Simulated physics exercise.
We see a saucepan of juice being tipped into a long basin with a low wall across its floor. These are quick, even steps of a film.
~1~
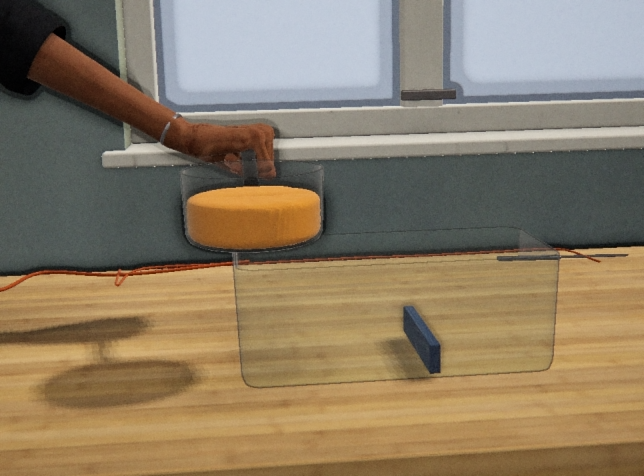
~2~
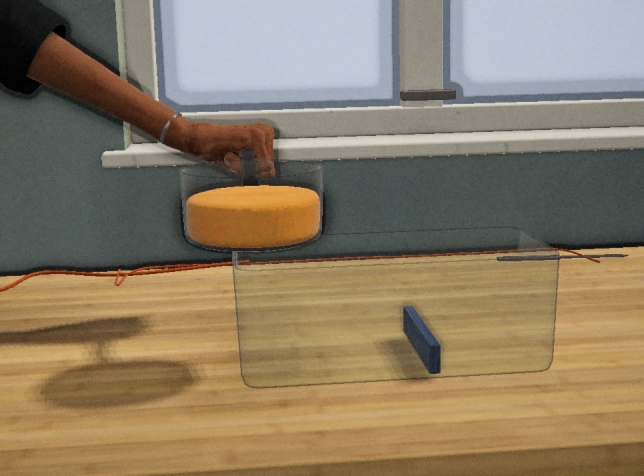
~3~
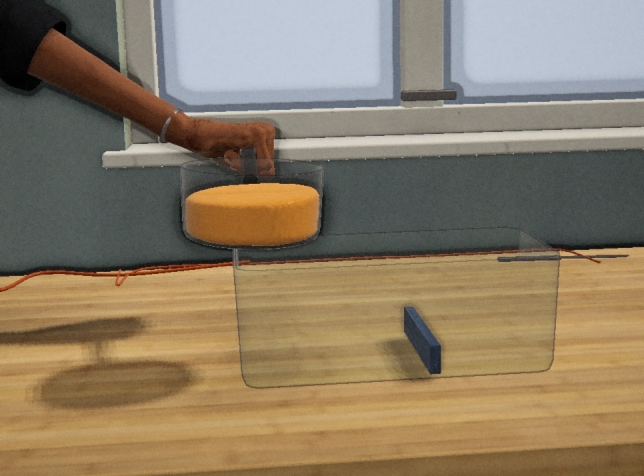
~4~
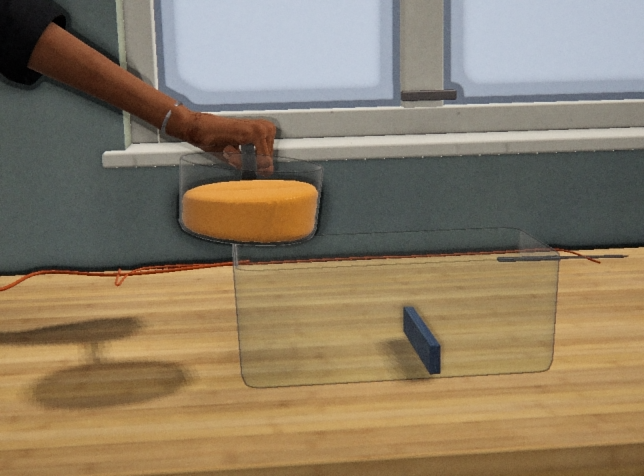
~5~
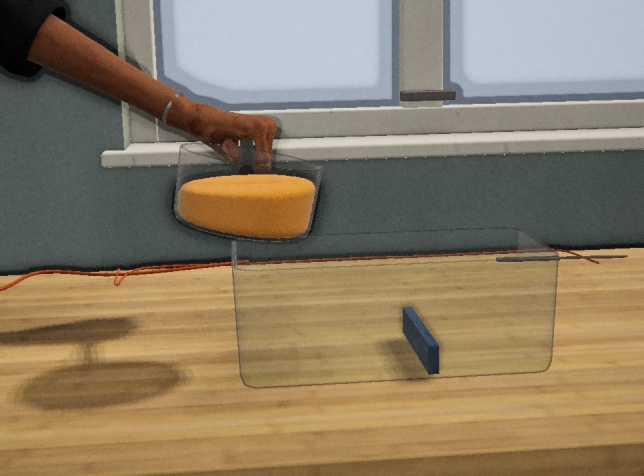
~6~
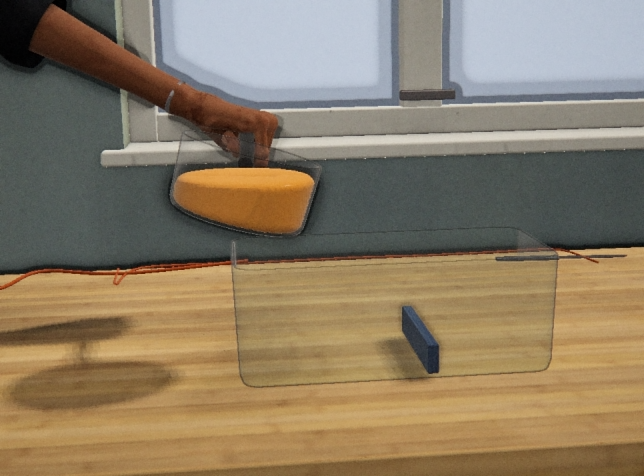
The footage shows a hand holding a clear saucepan of orange juice above the left end of a long, transparent basin with a low blue wall inside; the pan stays nearly level, then gradually tilts slightly to the right.
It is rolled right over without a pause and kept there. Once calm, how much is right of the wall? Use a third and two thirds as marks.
In the end between a third and two thirds is right of the wall.
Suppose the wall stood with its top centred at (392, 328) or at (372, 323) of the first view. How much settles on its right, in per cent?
Near 80 % and 90 %.
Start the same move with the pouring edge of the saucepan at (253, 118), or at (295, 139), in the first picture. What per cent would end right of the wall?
The first gives 15 %, the second 25 %.
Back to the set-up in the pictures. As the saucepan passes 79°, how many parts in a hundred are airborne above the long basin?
Some 40 per cent.
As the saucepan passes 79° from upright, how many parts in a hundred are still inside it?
Roughly 55 in a hundred.
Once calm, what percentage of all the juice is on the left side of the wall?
Roughly 50 in a hundred.
A moment on, the saucepan is tipped on its side and 55 per cent is still to pour, 7 is left of the wall and 0 right of it.
Next, the saucepan is tipped right over and 5 per cent is still to pour, 31 is left of the wall and 52 right of it.
Then the saucepan is tipped right over and 0 per cent is still to pour, 52 is left of the wall and 47 right of it.
Later the saucepan is tipped right over and 0 per cent is still to pour, 52 is left of the wall and 47 right of it.
At rest 52 per cent lies left of the wall, 47 right of it and 1 outside.
